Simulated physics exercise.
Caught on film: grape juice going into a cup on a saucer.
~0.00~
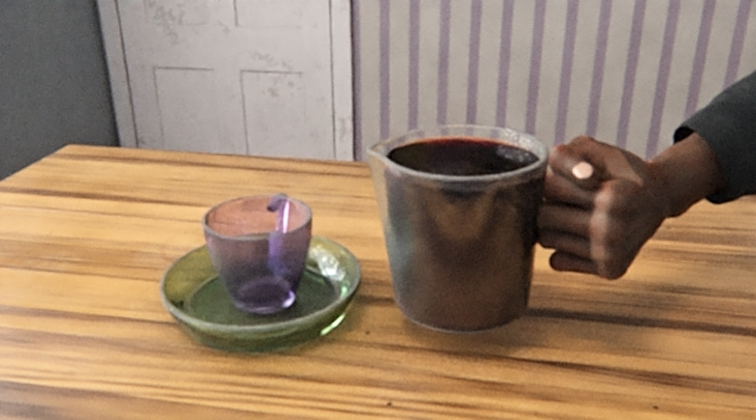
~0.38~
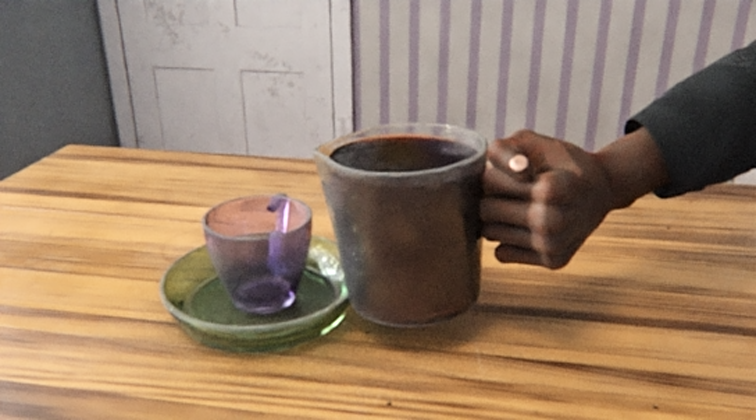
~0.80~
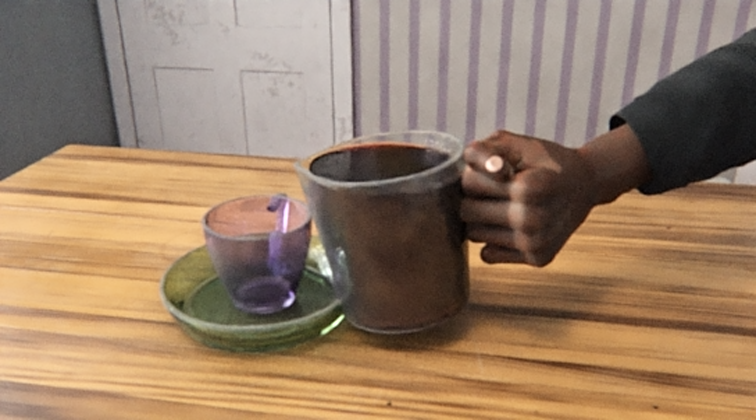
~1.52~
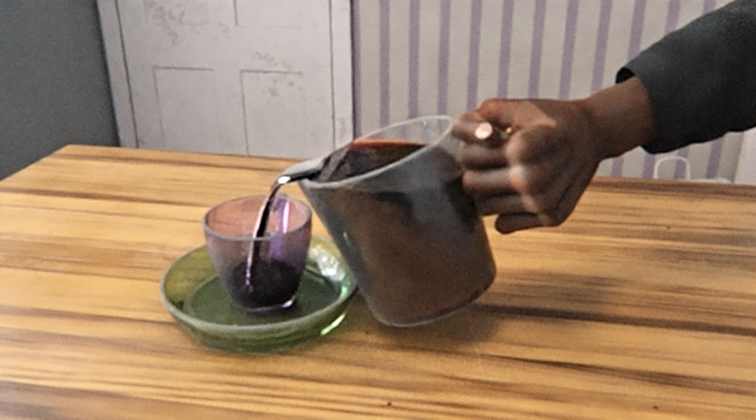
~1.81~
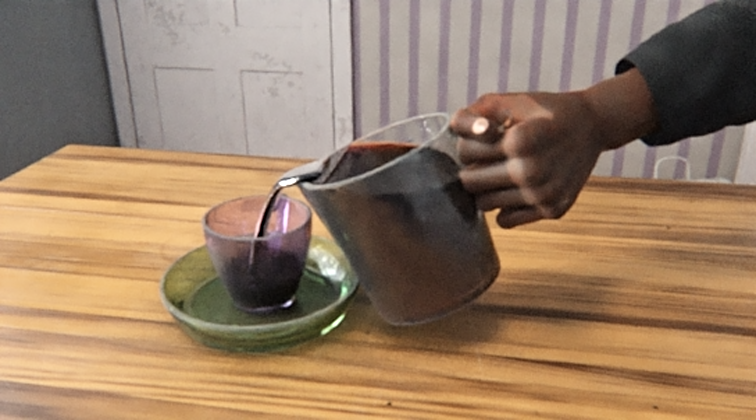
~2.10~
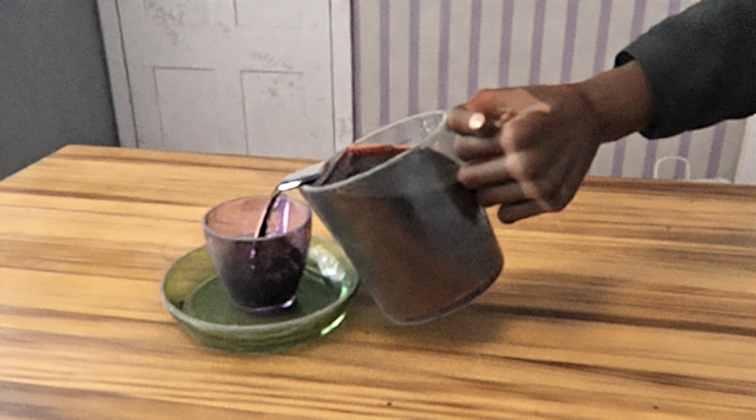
The footage shows a hand moving a nearly full measuring jug left across a wooden table toward a purple cup on a green saucer, then tilting it and pouring dark juice, the level in the cup rising to about half.
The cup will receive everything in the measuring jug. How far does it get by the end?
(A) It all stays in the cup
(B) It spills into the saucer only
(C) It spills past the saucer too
It spills past the saucer too (C).
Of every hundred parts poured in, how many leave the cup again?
It comes out near 70 per cent.
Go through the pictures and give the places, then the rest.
In the first frame, a hand has the measuring jug; measuring jug (462, 221) nearly full; cup (261, 255) empty; saucer (227, 333) dry.
In the second frame, the measuring jug is tipped; measuring jug nearly full, surface at (406, 159); cup (261, 255) empty.
In the third frame, the measuring jug is tipped; measuring jug (395, 225) nearly full; cup (261, 255) empty.
In the fourth frame, the stream is running; measuring jug (405, 216) tipped 20° with nearly all of its load; cup about a quarter full, surface at (262, 276).
In the fifth frame, the stream is running; measuring jug (407, 215) tipped 25° with nearly all of its load; cup (261, 255) about a third full.
In the sixth frame, the stream is running; measuring jug (408, 214) tipped 25° with nearly all of its load; cup about half full, surface at (261, 261); saucer (227, 333) dry.
Around 6.8 s, the cup is full to the brim; the saucer is wet, with room to spare.
Around 10.4 s, the cup is full to the brim; the saucer is full and running over.
Around 13.5 s, the cup is full to the brim; the saucer is full and running over.
